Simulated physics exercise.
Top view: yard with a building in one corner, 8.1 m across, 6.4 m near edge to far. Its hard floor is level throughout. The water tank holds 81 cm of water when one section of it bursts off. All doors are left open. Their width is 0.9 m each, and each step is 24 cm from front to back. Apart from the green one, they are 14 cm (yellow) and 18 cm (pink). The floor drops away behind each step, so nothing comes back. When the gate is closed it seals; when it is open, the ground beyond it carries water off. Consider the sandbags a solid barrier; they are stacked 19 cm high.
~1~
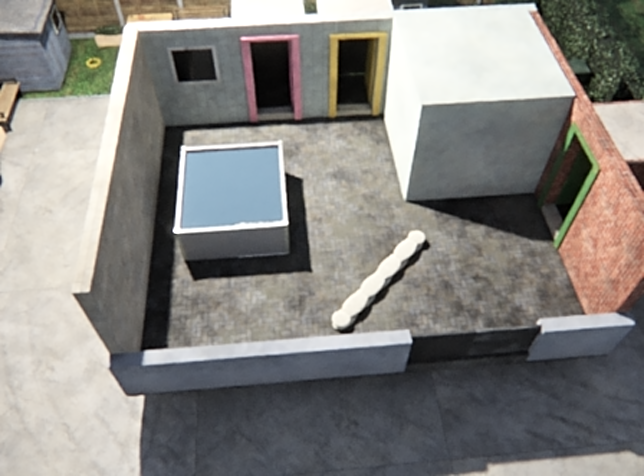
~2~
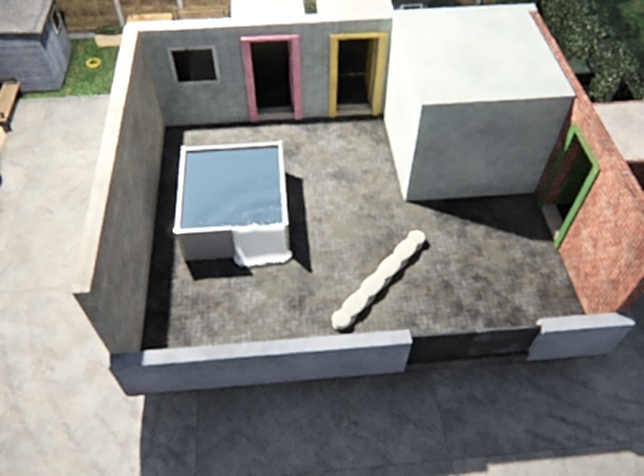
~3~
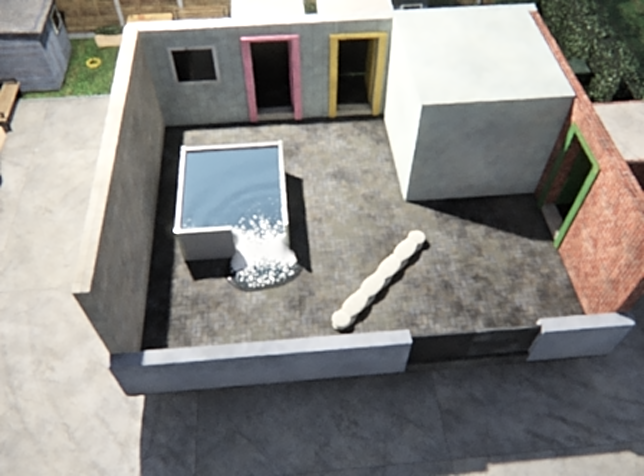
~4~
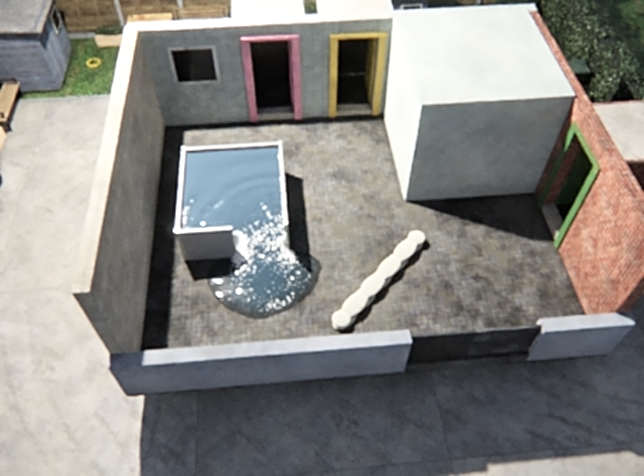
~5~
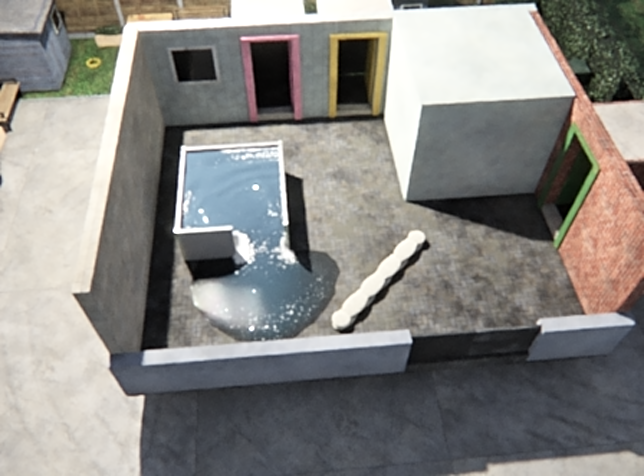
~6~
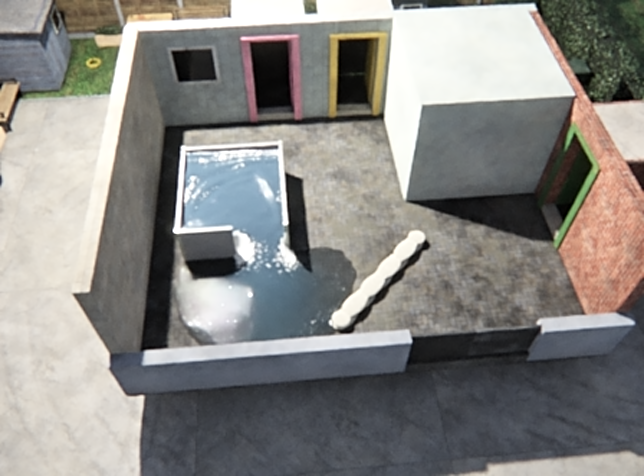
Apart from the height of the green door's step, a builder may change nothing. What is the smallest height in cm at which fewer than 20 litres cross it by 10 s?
About 9 cm.
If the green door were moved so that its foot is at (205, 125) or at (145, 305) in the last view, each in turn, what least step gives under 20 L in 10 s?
About 11.0 cm for the first and 12.5 cm for the second.
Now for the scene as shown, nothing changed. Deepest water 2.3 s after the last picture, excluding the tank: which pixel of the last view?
(139, 375).
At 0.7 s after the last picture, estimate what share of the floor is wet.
Roughly 20 percent.
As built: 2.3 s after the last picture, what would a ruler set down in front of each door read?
Door by door in cm - yellow 0, green 0, pink 0.
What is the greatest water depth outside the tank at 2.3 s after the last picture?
I'd put it near 34 cm.
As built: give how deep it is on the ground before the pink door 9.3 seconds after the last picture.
Some 4.0 cm.
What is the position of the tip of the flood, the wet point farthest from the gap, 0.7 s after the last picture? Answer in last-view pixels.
Lab note: Front tip approx. at (419, 351).
Then, 0.7 s after the last picture water covers 20 % of the floor, deepest (45 cm) near (327, 359); it has not reached the green door.
Then, 2.3 s after the last picture water covers 50 % of the floor, deepest (34 cm) near (139, 375); it has not reached the green door.
Then, 9.3 s after the last picture water covers 95 % of the floor, deepest (14 cm) near (165, 134); 8 cm at the green door, 0 litres in over its 18 cm step.
At the green door as built, the water peaked near 15 cm, 6.1 s after the last picture.
With a step of 7 cm, 41 litres would have come in within the 10 s; with 11 cm, 8 litres. So under 20 litres takes about 9 cm.
